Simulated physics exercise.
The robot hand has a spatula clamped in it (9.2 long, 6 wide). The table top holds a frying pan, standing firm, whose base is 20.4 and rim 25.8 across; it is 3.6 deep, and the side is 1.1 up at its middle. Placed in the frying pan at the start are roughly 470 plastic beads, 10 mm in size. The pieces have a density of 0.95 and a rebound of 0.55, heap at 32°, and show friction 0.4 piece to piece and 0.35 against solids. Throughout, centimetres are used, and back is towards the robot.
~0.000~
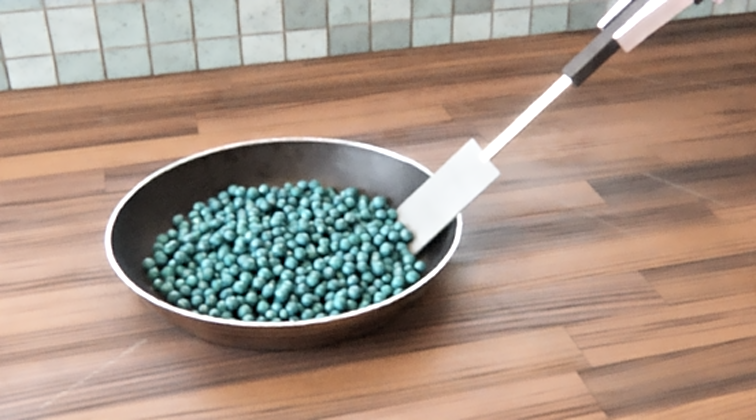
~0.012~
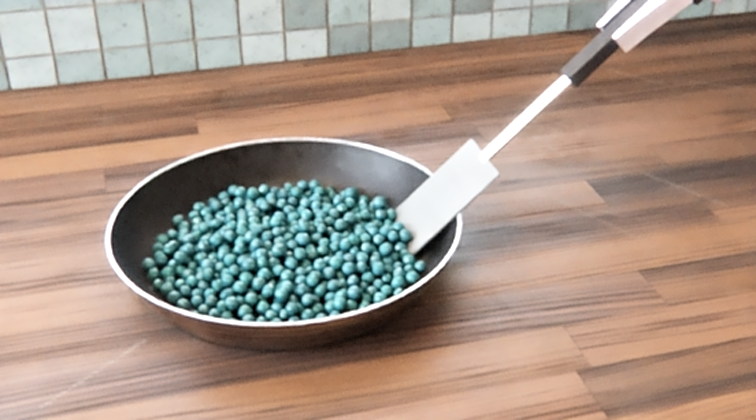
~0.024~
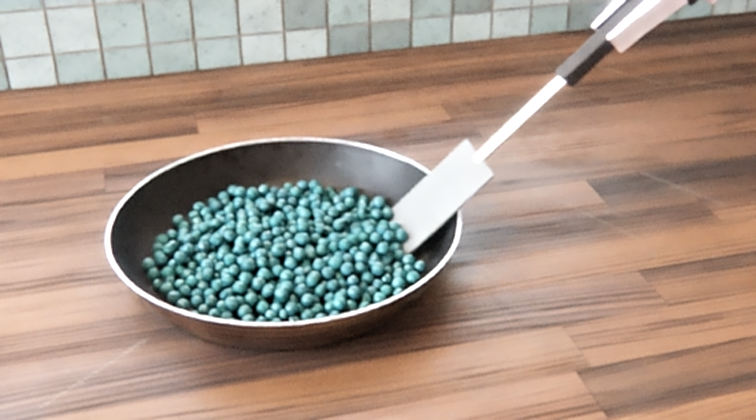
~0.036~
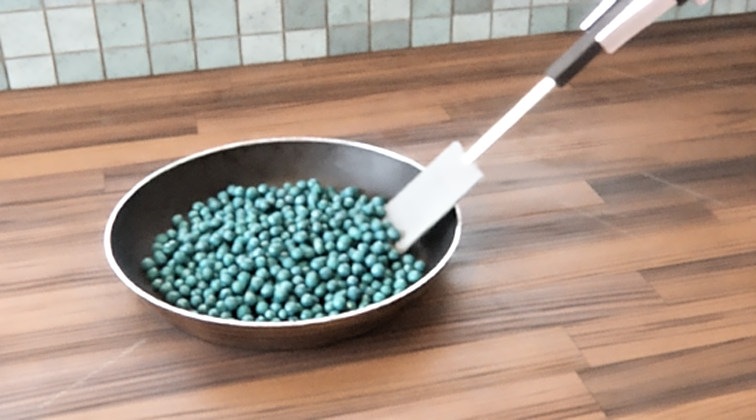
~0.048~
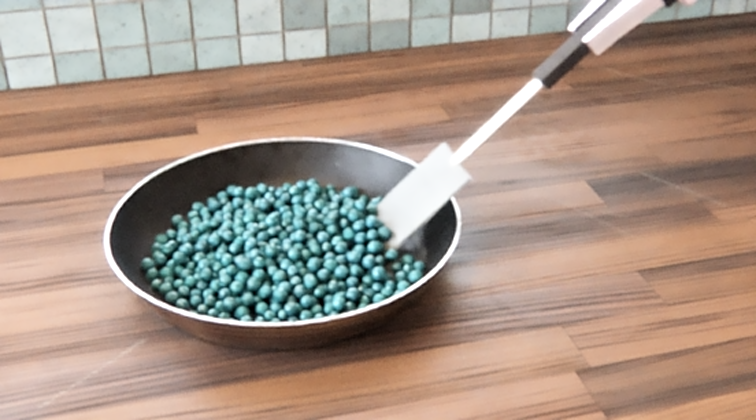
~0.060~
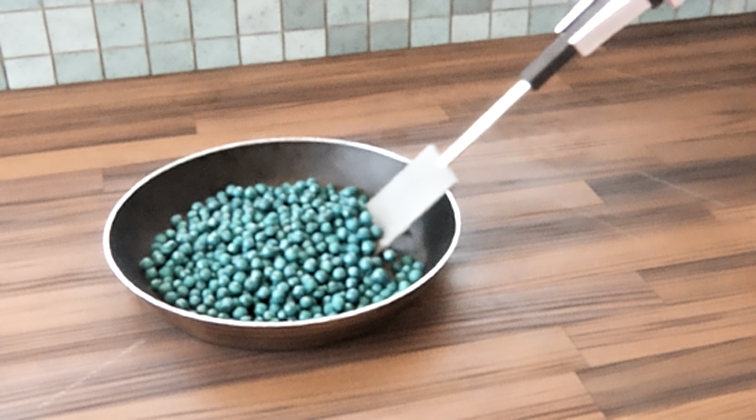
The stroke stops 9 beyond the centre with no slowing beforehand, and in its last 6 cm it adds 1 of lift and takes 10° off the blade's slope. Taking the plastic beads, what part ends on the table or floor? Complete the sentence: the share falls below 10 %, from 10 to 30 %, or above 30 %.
The share falls below 10 %.
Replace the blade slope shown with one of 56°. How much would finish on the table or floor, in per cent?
5 %.
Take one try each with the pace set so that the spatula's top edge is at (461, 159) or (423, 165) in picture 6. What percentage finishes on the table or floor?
About 0 and 10 per cent.
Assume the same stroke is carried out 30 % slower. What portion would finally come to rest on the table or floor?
About 0 per cent.
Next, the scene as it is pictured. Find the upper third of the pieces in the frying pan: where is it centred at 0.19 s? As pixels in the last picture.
The middle lies somewhere about (228, 243).
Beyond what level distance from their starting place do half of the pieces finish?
The value is roughly 3 cm.
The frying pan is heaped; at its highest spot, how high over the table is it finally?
Roughly 4.5 centimetres.
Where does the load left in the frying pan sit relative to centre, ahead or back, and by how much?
Roughly 4.0 cm ahead of the centre.
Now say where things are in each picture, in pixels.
The first picture shows the spatula top edge at (487, 156), sloping 42°; upper third of the load around (292, 240), from x 150 to 420, top at y 185; 467 in the frying pan.
The second picture shows the spatula top edge at (486, 156), sloping 42°; upper third of the load around (292, 240), from x 150 to 420, top at y 185.
The third picture shows the spatula top edge at (480, 157), sloping 42°; upper third of the load around (292, 239), from x 150 to 420, top at y 185.
The fourth picture shows the spatula top edge at (470, 158), sloping 42°; upper third of the load around (290, 237), from x 150 to 420, top at y 185.
The fifth picture shows the spatula top edge at (457, 160), sloping 42°; upper third of the load around (293, 237), from x 150 to 420, top at y 185.
The sixth picture shows the spatula top edge at (444, 162), sloping 42°; upper third of the load around (294, 237), from x 145 to 420, top at y 185; 467 in the frying pan.
After 0.12 s, sloping 42°, highest piece 4 above the table; 467 in the frying pan.
After 0.19 s, sloping 39°, highest piece 5 above the table; 467 in the frying pan.
After 0.42 s, sloping 32°, highest piece 4 above the table; 453 in the frying pan, 12 on the table or floor, 2 on the blade or in flight.
After 1.47 s, sloping 32°, highest piece 4 above the table; 453 in the frying pan, 14 on the table or floor.
In the end, 453 in the frying pan, 14 on the table or floor. That is 3 % on the table or floor.
